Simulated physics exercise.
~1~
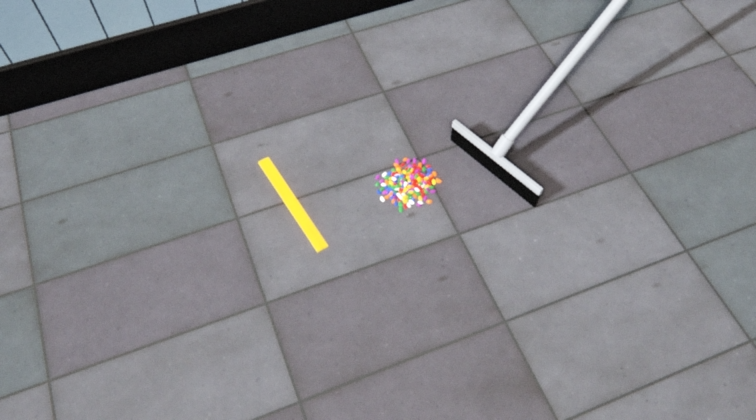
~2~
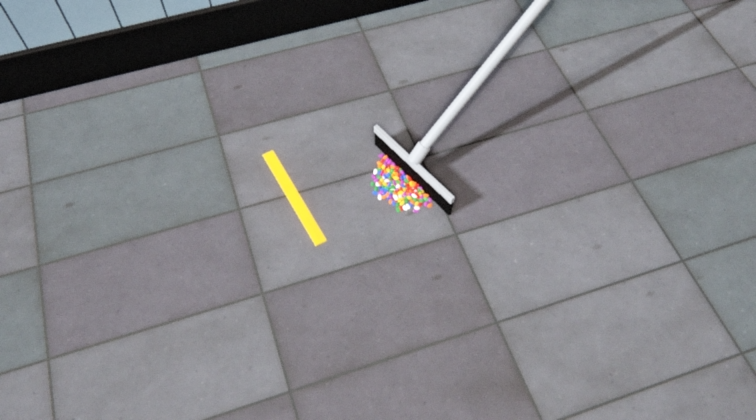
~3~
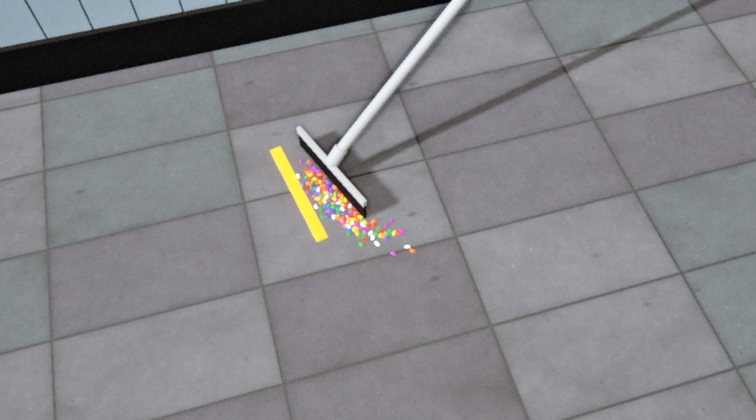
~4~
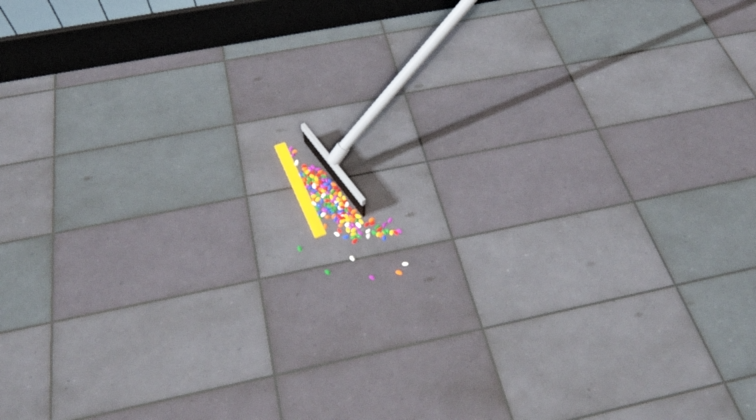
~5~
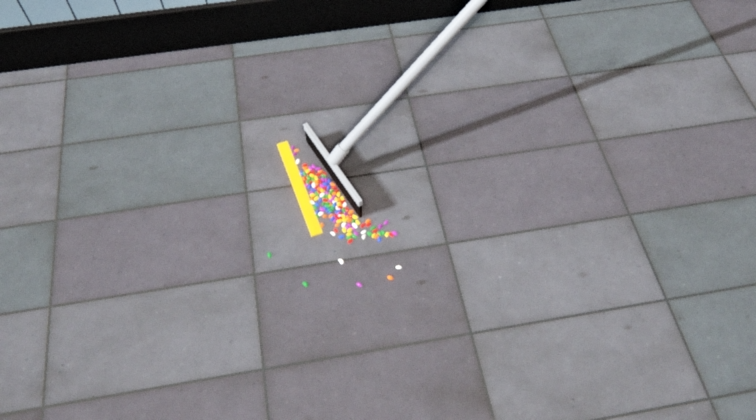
A white squeegee with a black blade and a long handle stands on a grey tiled floor, seen from above at an angle, with a blue panelled wall and black skirting at the top left. To its left lie a small heap of multicoloured jelly beans and, farther left, a slanting yellow strip. The squeegee slides left into the heap and pushes it towards the strip. The beans bunch up and spill out past the blade's lower end. The squeegee stops short of the strip, and a few stray beans scatter below while most rest between blade and strip or just below.
